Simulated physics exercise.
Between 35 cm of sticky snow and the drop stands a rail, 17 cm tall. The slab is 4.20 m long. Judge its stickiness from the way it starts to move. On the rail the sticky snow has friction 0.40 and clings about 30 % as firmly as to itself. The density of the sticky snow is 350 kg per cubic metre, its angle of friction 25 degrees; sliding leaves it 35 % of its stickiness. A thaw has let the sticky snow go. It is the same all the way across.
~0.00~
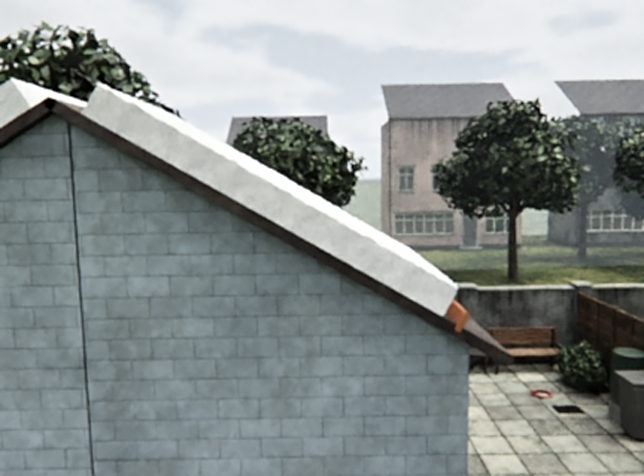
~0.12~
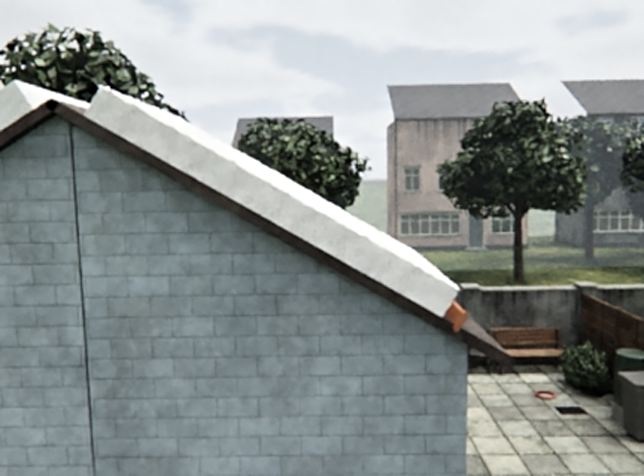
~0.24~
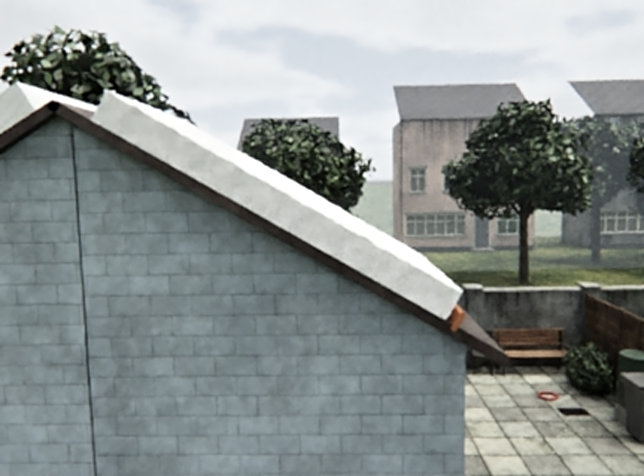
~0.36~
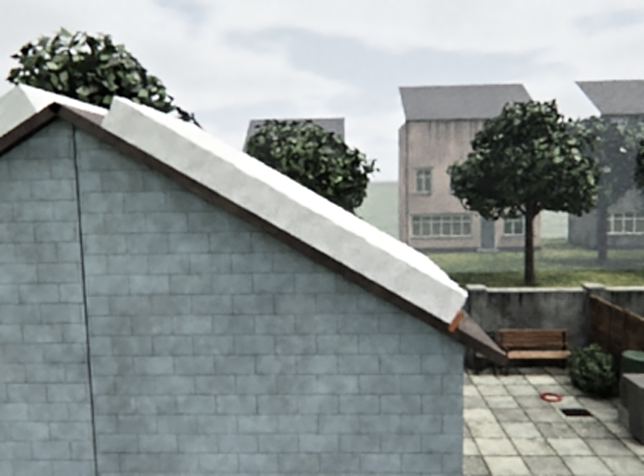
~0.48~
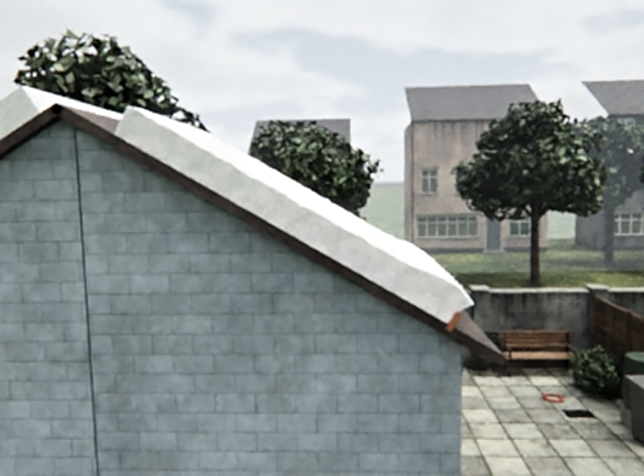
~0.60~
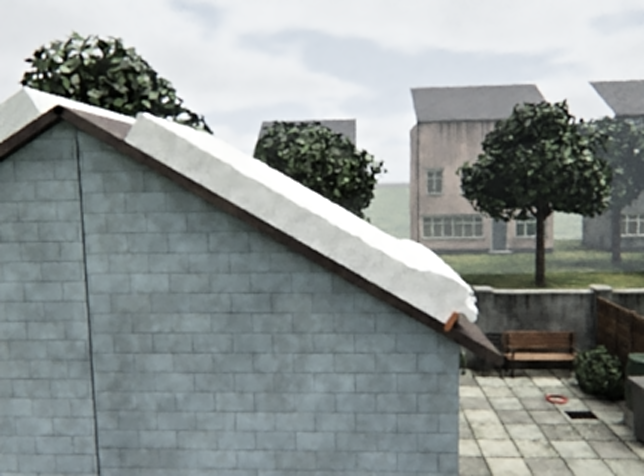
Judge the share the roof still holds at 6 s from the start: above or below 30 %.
It comes out above 30 %.
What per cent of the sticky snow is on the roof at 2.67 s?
About 45 %.
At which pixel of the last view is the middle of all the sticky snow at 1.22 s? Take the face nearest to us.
Around (372, 261).
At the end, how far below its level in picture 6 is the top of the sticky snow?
Roughly 1.3 m.
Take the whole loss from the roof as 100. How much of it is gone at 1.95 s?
Some 60 per cent.
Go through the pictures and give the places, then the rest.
In the first frame, front end of the sticky snow at (457, 293).
In the second frame, front end of the sticky snow at (457, 294), its middle shifted 1.9 cm.
In the third frame, front end of the sticky snow at (459, 296), its middle shifted 7.8 cm.
In the fourth frame, front end of the sticky snow at (465, 301), its middle shifted 18 cm, 2 % of it past the rail, in one piece.
In the fifth frame, front end of the sticky snow at (471, 306), its middle shifted 30 cm, 3 % of it past the rail, in one piece.
In the sixth frame, front end of the sticky snow at (476, 310), its middle shifted 43 cm, 6 % of it past the rail, cracking.
By 1.22 s, 90 % of the snow is on the roof.
By 1.95 s, 65 % of the snow is on the roof.
By 2.67 s, 47 % of the snow is on the roof.
By 3.40 s, 40 % of the snow is on the roof.
By 6.00 s, at the end, 39 % of the snow is on the roof.
